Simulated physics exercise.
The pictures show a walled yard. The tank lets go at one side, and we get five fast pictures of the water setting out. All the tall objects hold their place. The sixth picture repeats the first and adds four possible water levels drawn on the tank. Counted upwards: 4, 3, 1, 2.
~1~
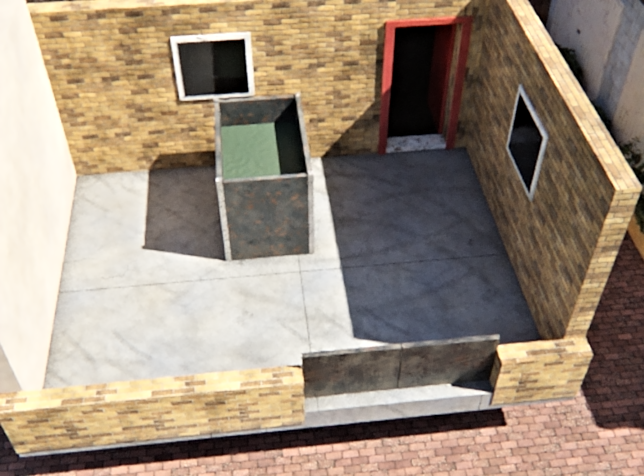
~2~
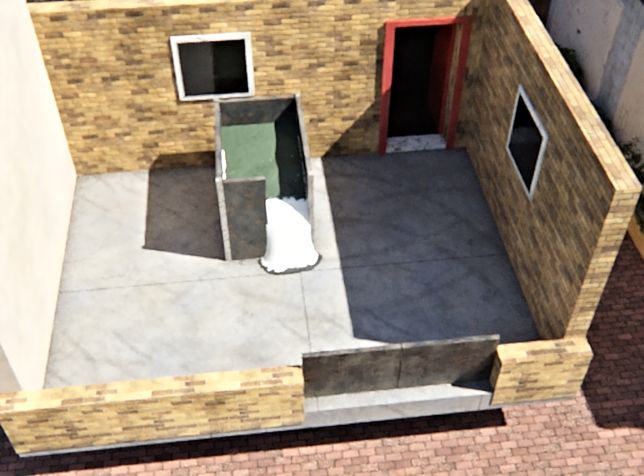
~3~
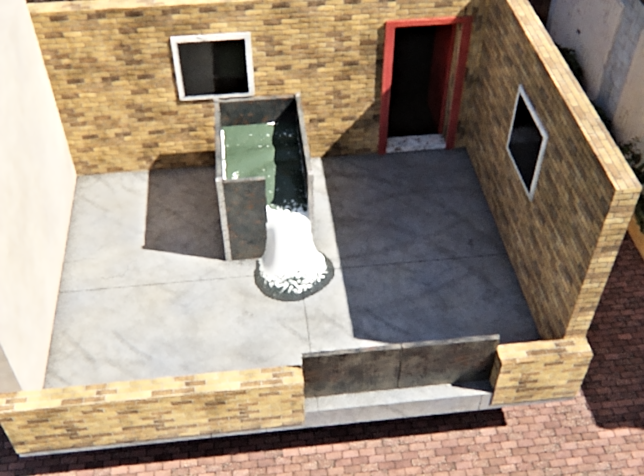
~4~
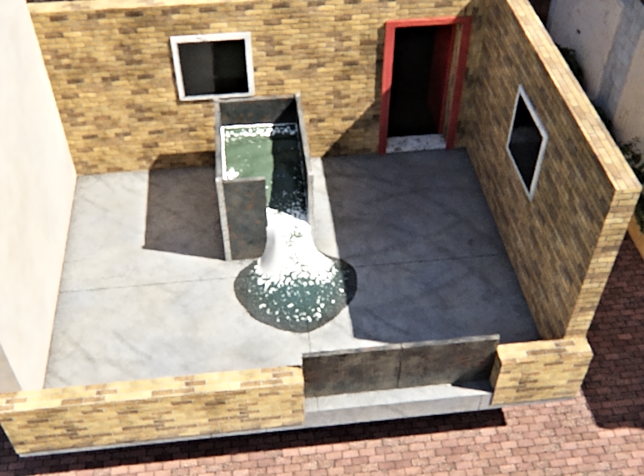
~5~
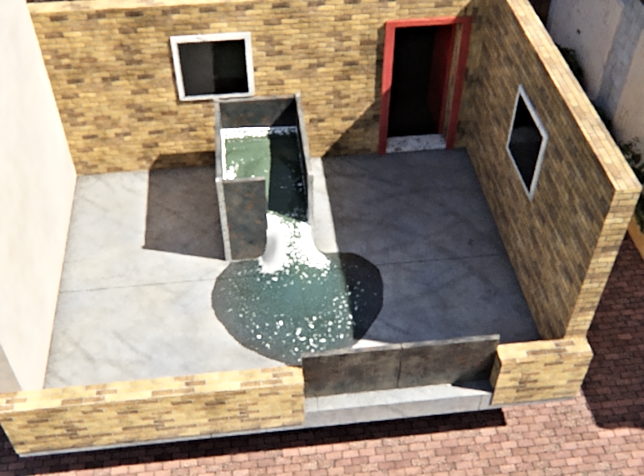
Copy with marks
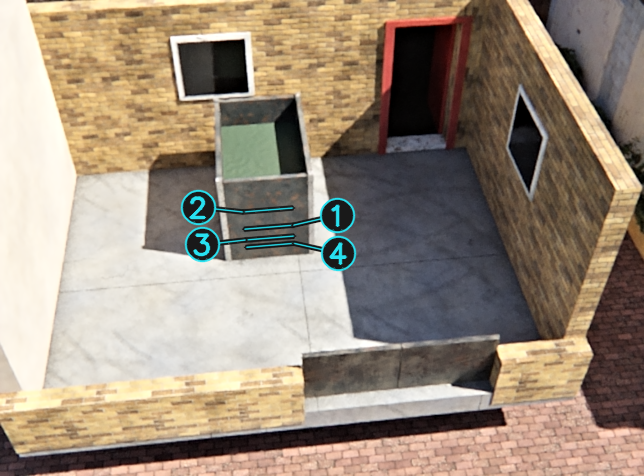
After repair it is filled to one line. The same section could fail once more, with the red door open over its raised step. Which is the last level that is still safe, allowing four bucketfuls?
The answer is level 2.
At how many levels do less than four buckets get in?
All of the four.
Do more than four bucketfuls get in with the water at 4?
No, not at all.
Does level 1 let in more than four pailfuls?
No, that is safe.
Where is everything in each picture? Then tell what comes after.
Water in the tank at rest, its middle at (263, 160); foot of the red doorway at (415, 150); shut gate at (400, 352).
Water covers 1 % of the ground and shows as far out as (267, 262).
Water covers 3 % of the ground and shows as far out as (280, 295).
Water covers 6 % of the ground and shows as far out as (313, 322).
Water covers 12 % of the ground and shows as far out as (345, 326).
On the marked copy, 1 at (268, 227); 2 at (267, 210); 3 at (269, 238); 4 at (270, 245); from the bottom up 4, 3, 1, 2.
With 1, nothing gets over.
With 2, a splash gets over, under a bucket.
With 3, nothing gets over.
With 4, nothing gets over.
